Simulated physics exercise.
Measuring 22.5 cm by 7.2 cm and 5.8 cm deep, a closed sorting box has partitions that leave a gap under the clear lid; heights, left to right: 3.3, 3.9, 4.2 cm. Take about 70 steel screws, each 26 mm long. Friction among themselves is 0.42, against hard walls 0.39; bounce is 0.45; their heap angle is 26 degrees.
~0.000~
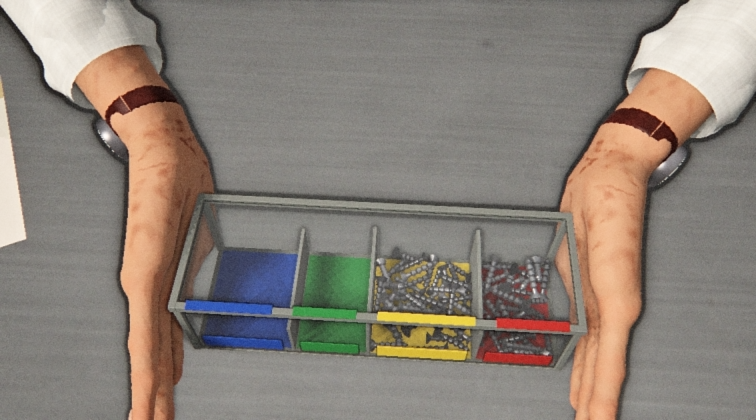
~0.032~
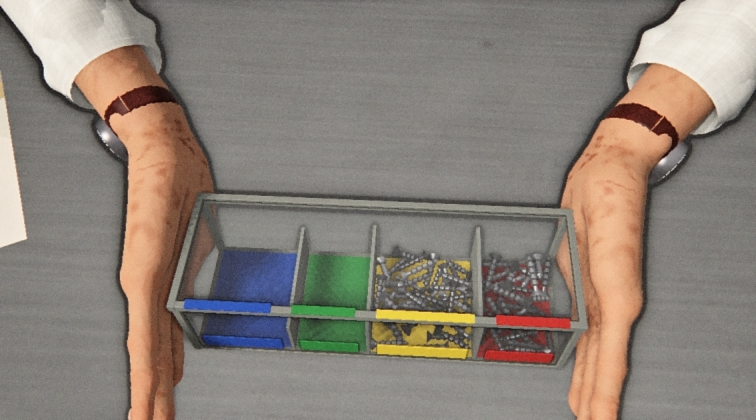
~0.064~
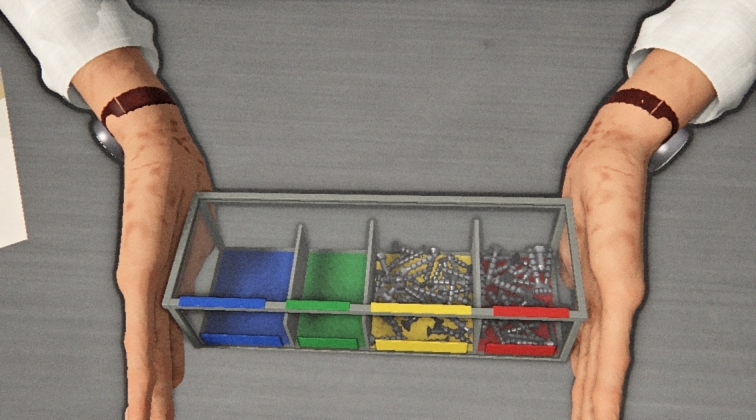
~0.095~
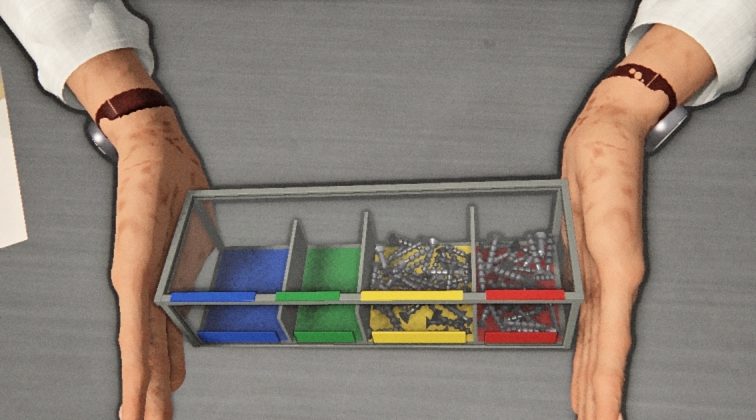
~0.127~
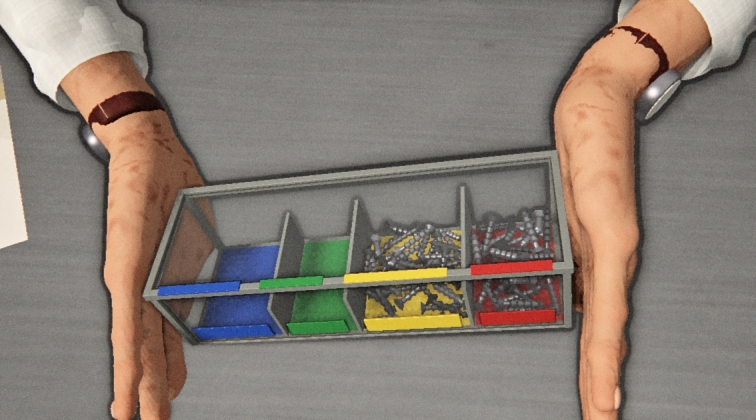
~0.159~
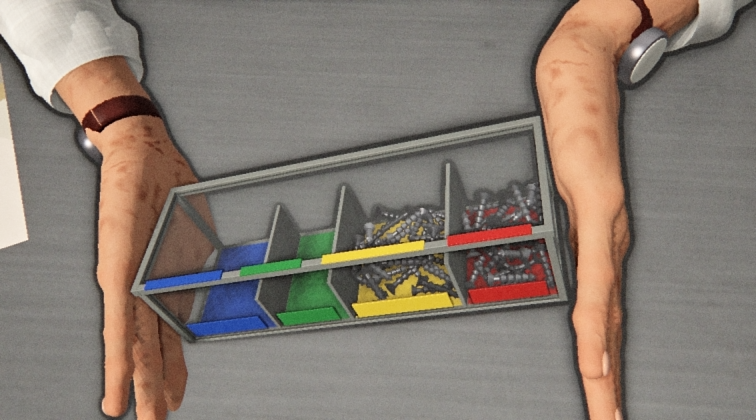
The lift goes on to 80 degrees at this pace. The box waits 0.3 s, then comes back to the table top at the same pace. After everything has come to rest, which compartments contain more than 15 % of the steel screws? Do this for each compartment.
In the end red: Succeeds, blue: Succeeds, green: Fails, yellow: Succeeds.
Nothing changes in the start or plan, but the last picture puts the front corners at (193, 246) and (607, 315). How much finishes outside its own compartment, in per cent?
Then around 5 percent would end up out of place.
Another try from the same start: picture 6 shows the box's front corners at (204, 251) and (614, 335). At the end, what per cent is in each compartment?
Red = 50 %; blue = 0 %; green = 0 %; yellow = 50 %.
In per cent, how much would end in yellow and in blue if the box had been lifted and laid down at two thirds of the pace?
Final split: Yellow = 55 %, blue = 5 %.
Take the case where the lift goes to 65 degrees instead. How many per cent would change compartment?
That works out to close to 15 percent.
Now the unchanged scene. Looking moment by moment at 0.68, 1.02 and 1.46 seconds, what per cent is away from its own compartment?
Roughly 30, 35, 35.
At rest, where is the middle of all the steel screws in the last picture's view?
When it all comes to rest, the middle is near (396, 285).
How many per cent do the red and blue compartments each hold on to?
In the red compartment 30 percent, in the blue 30 percent.
Then, at 0.68 s, tilt 80 degrees; red 35 %, blue 15 %, green 5 %, yellow 45 %.
After 1.02 s, tilt 48 degrees; red 30 %, blue 30 %, yellow 40 %.
After 1.46 s, tilt 0 degrees; red 30 %, blue 30 %, yellow 40 %.
By 1.8 s all is still; red 30 %, blue 30 %, green 0 %, yellow 40 %.
